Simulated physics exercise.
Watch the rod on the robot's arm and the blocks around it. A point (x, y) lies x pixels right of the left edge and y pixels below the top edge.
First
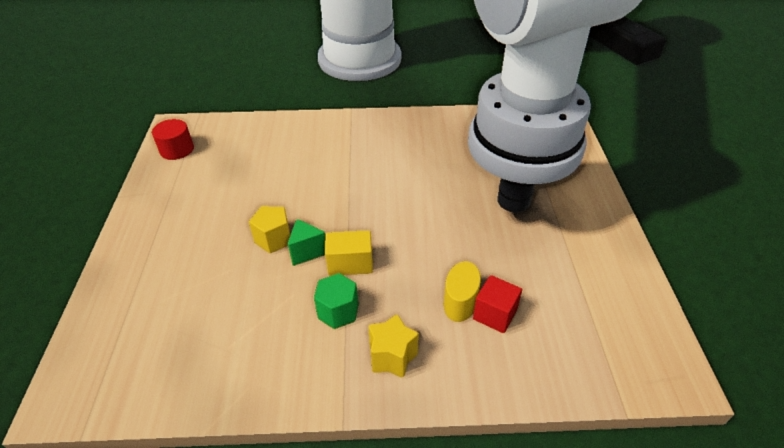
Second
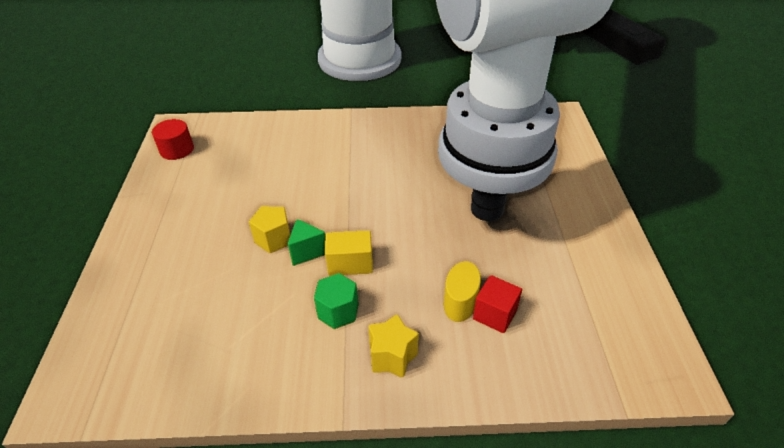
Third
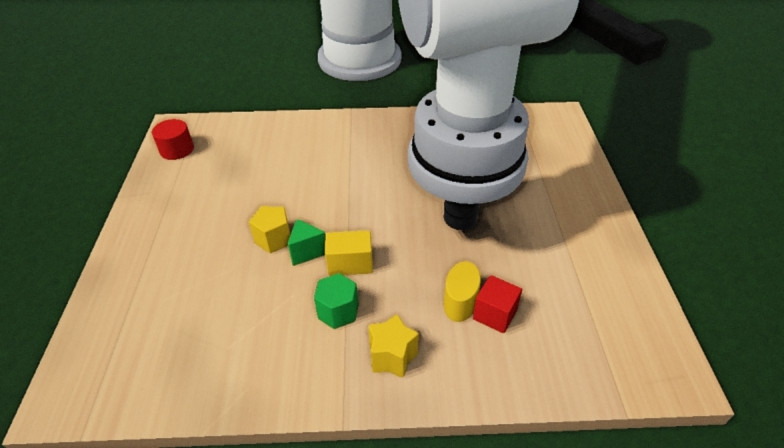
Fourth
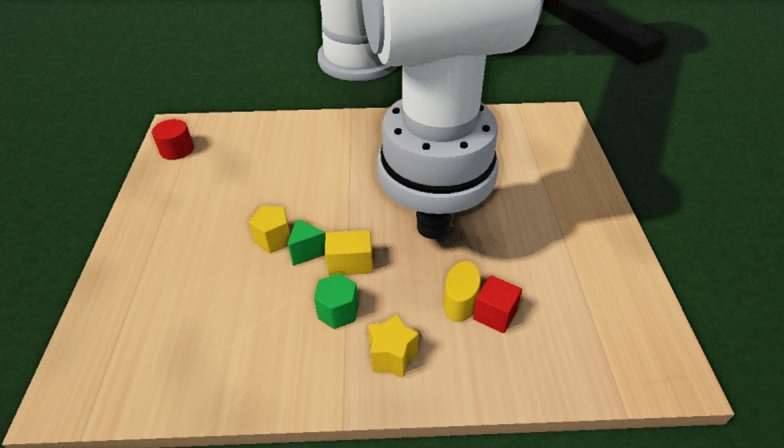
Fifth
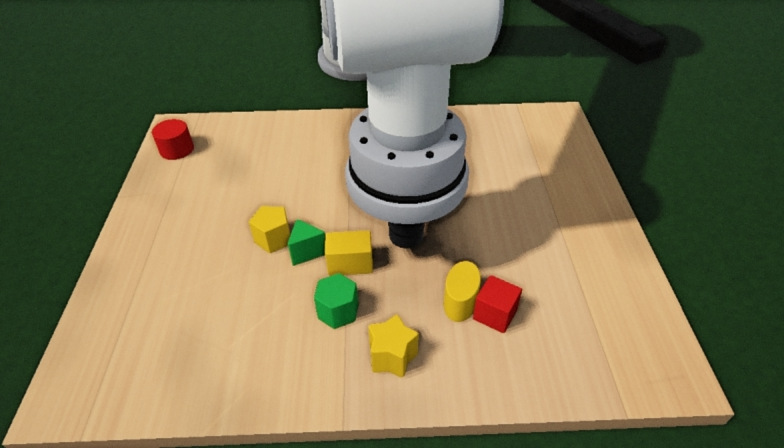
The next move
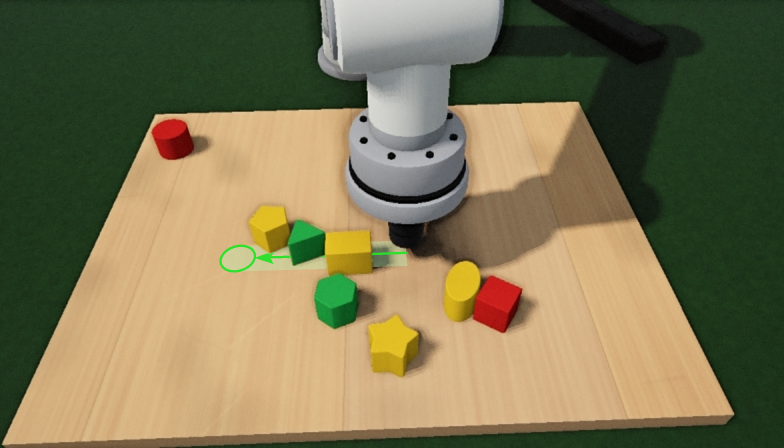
Robot arm with a black rod gliding left over a wooden board, while the yellow, green and red blocks stay still.
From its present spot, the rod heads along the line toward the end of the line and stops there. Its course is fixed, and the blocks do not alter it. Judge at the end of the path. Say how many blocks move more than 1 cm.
Displaced: Three or more.
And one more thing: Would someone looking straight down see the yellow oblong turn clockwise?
It seems not.
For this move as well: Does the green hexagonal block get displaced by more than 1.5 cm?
That would be a no.
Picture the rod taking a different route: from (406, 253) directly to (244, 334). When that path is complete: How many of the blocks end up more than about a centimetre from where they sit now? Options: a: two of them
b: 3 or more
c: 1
That would be b.
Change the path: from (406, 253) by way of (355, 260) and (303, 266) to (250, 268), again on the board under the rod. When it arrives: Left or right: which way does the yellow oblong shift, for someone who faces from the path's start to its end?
Displaced left.
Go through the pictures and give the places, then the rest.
Tip of the rod at (513, 202), middles of tops, yellow pentagonal block at (269, 217), green triangular piece at (303, 231), green hexagonal block at (335, 290), yellow oblong at (348, 241), in the first picture.
Rod at (487, 211), nothing pushed, in the second picture.
Rod at (460, 220), nothing pushed, in the third picture.
Rod at (433, 228), nothing pushed, in the fourth picture.
Rod at (406, 237), yellow pentagonal block at (269, 217), green triangular piece at (303, 231), green hexagonal block at (335, 290), yellow oblong at (348, 241), in the fifth picture.
The line goes in a line from (406, 253) to (238, 258).
The first path, step by step. One third of the way, rod at (347, 239); yellow oblong at (312, 251), turned 30° anticlockwise.
Two thirds of the way, rod at (290, 241); yellow pentagonal block at (236, 210), turned 50° clockwise; green triangular piece at (251, 231); yellow oblong at (274, 265), turned 80° anticlockwise.
At the end, rod at (233, 243); yellow pentagonal block at (226, 209), turned 85° clockwise; green triangular piece at (203, 233), turned 45° anticlockwise; green hexagonal block unmoved; yellow oblong at (272, 266), turned 85° anticlockwise.
